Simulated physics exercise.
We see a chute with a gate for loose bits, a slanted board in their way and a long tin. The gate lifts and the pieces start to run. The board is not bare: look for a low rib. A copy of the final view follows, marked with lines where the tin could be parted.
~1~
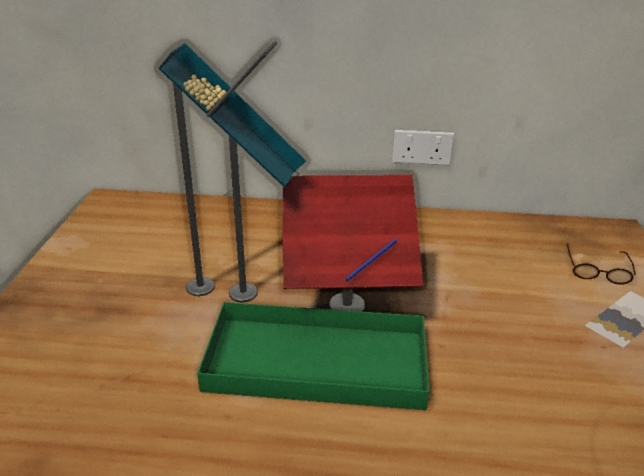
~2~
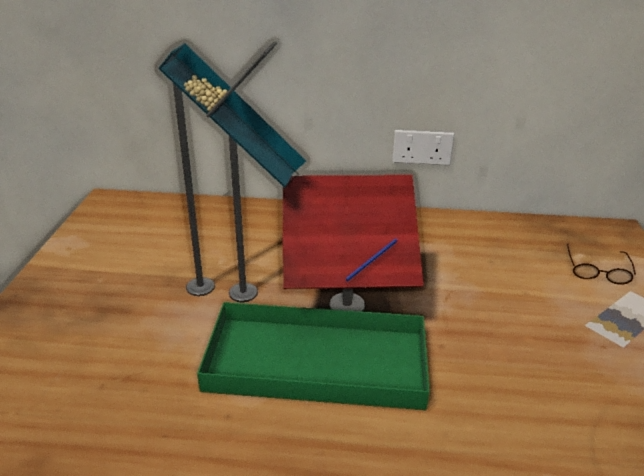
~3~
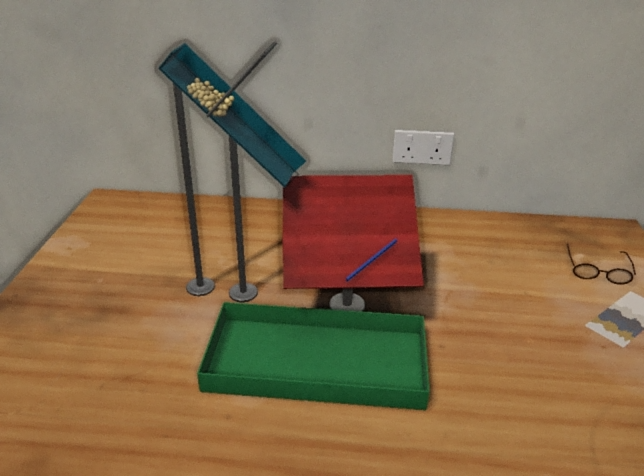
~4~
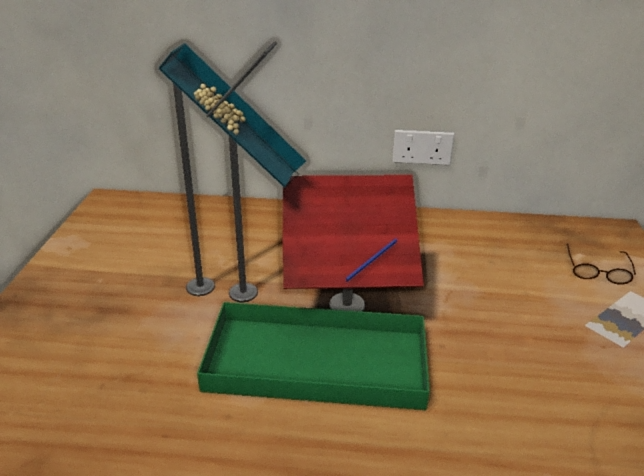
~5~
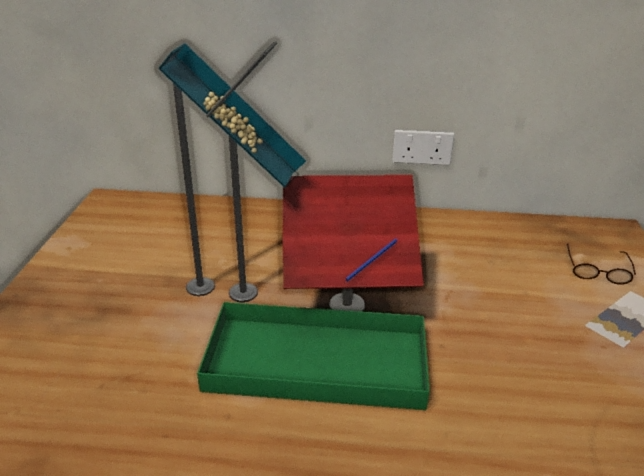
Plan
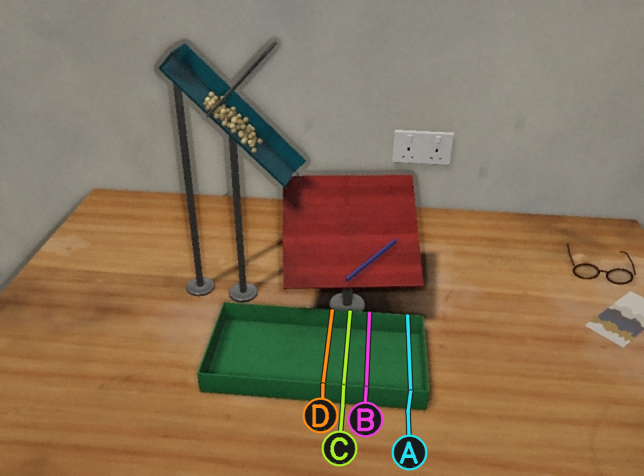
Pale yellow beans slide down a sloping teal chute above a tilted red board and green tray.
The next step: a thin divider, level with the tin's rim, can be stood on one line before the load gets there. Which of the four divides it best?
D is best.
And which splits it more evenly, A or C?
The answer is C.
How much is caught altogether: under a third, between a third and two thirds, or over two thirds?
About that: Over two thirds.
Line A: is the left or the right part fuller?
Left.
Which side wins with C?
Left.
On the marked copy, line A crosses the front rim at (410, 390); line B crosses the front rim at (366, 387); line C crosses the front rim at (343, 385); line D crosses the front rim at (323, 383).
With A, of what is caught, every piece on the left of the divider, not one piece on the right.
With B, of what is caught, almost all on the left of the divider, about a tenth on the right.
With C, of what is caught, the larger part on the left of the divider, about a tenth on the right.
With D, of what is caught, roughly half on the left of the divider, roughly half on the right.
